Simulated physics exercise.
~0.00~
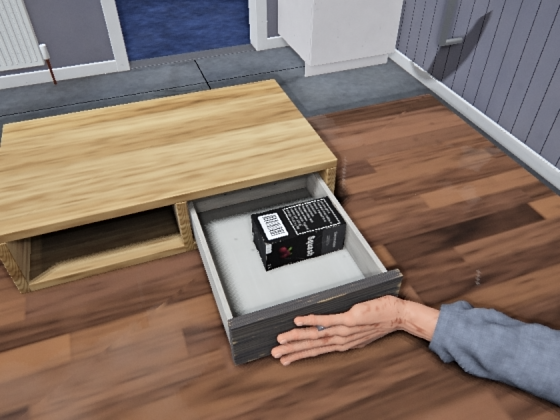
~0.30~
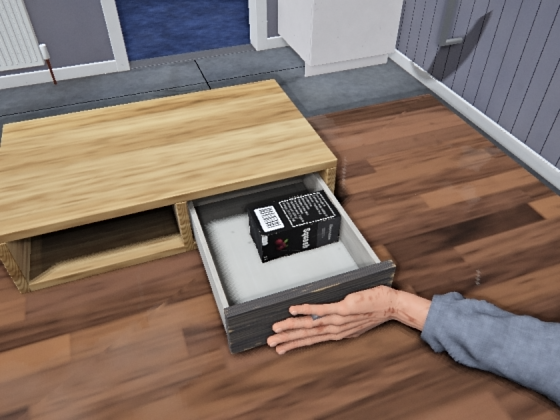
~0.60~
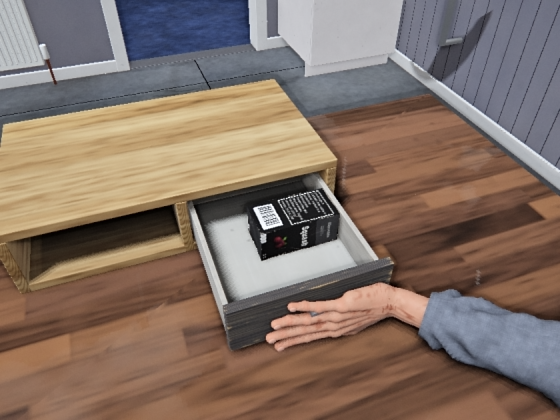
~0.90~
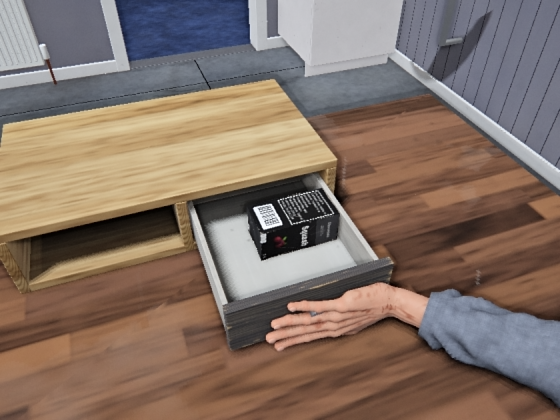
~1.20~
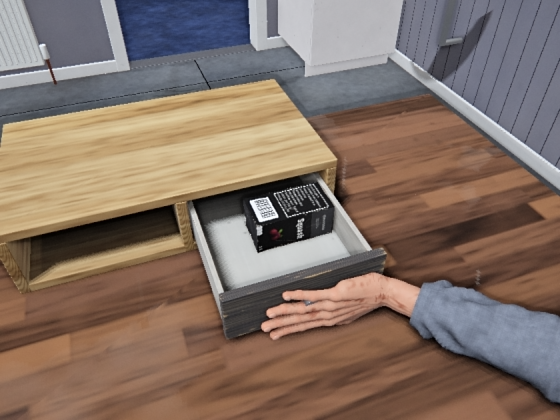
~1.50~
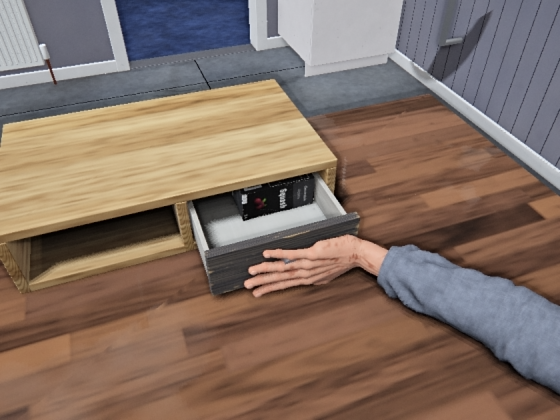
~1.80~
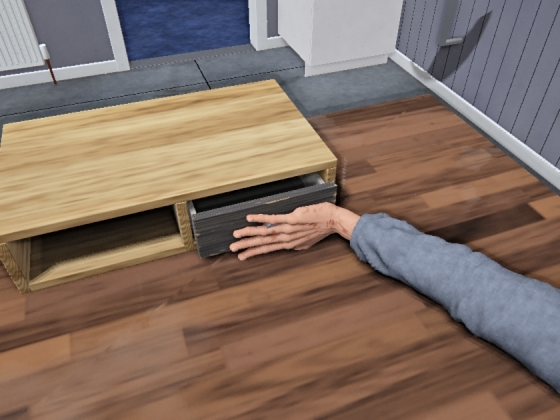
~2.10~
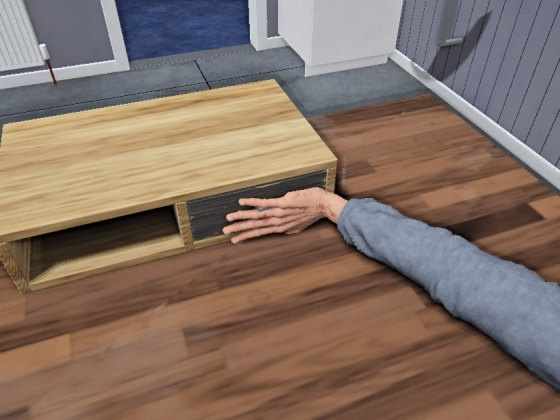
To begin with, a low wooden chest stands on a wood floor with its grey-fronted drawer pulled open, a black carton lying on its side within, and a hand in a blue-grey sleeve resting against the front. The hand nudges the drawer slightly inward, then barely moves for a moment. It then pushes steadily, and the drawer slides back toward the upper left, carrying the carton with it. The carton slips beneath the chest top until it disappears from view. Finally, the drawer goes all the way in and sits flush, the hand still against it.
